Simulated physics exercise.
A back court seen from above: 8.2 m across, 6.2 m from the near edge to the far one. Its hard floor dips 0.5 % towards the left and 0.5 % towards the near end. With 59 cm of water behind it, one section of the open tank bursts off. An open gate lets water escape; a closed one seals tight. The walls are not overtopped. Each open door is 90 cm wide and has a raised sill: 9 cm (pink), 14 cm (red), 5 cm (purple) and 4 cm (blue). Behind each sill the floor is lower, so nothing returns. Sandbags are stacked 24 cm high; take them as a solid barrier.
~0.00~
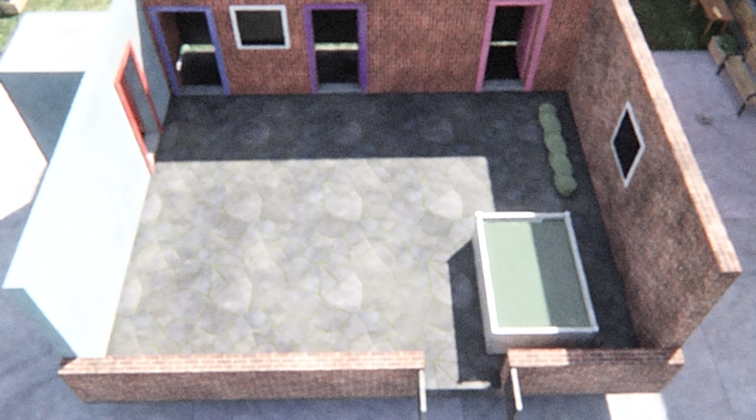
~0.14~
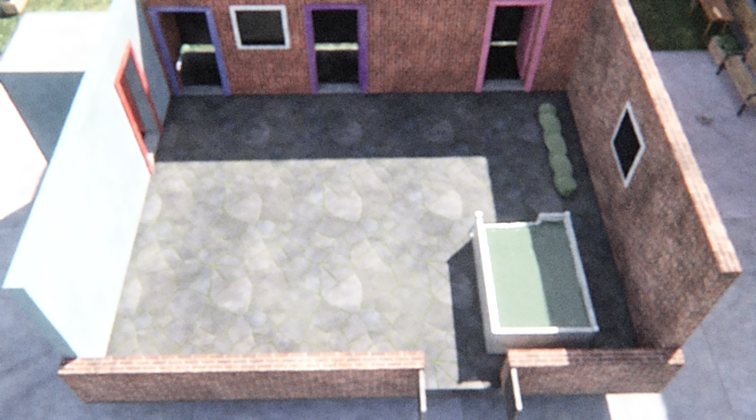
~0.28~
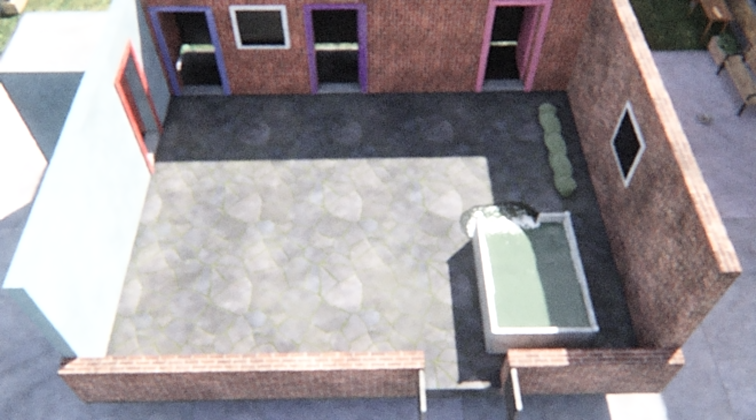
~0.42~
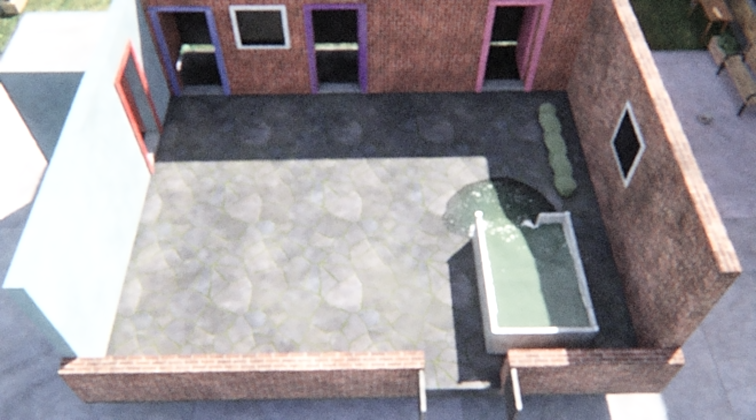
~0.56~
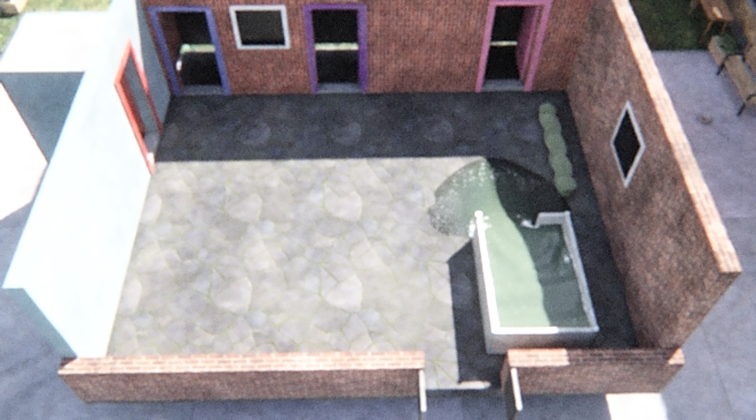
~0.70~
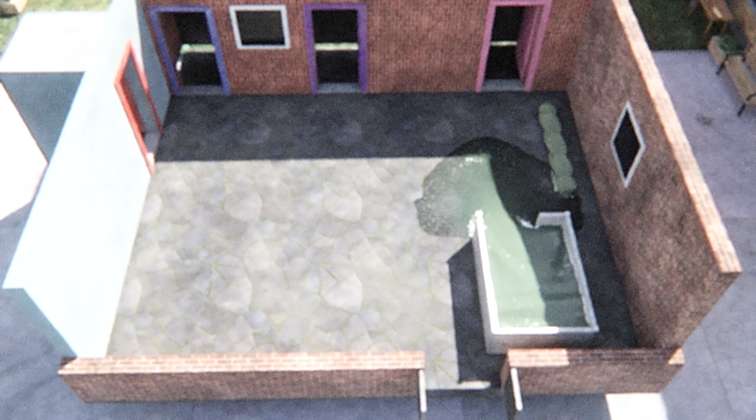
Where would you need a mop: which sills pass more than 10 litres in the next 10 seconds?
Door by door: At the pink door it passes the limit; at the red door it keeps below the limit; at the purple door it passes the limit; at the blue door it exceeds the limit.
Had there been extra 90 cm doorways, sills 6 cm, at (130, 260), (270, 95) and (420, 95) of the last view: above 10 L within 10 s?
In that order: Below, under, over.
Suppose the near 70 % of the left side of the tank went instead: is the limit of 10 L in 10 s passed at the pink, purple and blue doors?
Against that limit: Pink under, purple under, blue above.
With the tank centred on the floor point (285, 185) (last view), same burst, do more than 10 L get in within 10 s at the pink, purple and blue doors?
Against that limit: Pink below, purple past it, blue past it.
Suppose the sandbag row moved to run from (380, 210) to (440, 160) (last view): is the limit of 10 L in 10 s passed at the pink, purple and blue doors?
Against that limit: Pink over, purple under, blue below.
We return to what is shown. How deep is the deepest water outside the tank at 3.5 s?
About 19 cm.
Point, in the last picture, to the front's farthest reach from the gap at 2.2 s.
Near (346, 95).
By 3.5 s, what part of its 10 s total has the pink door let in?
Some 75 per cent by then.
After 1.4 s water covers 20 % of the floor and is deepest (32 cm) near (499, 235); pink door 2 cm at the sill, 0 L in, red door not reached, purple door not reached, blue door not reached.
After 2.2 s water covers 30 % of the floor and is deepest (24 cm) near (499, 235); pink door 21 cm at the sill, 25 L in, red door not reached, purple door not reached, blue door not reached.
After 3.5 s water covers 35 % of the floor and is deepest (19 cm) near (511, 93); pink door 17 cm at the sill, 113 L in, red door not reached, purple door 8 cm at the sill, 11 L in, blue door 1 cm at the sill, 0 L in.
After 6.0 s water covers 50 % of the floor and is deepest (12 cm) near (528, 92); pink door 9 cm at the sill, 148 L in, red door 9 cm at the sill, 0 L in, purple door 5 cm at the sill, 18 L in, blue door 5 cm at the sill, 2 L in.
After 10.0 s water covers 70 % of the floor and is deepest (10 cm) near (100, 379); pink door 4 cm at the sill, 150 L in, red door 7 cm at the sill, 0 L in, purple door 3 cm at the sill, 19 L in, blue door 6 cm at the sill, 20 L in.
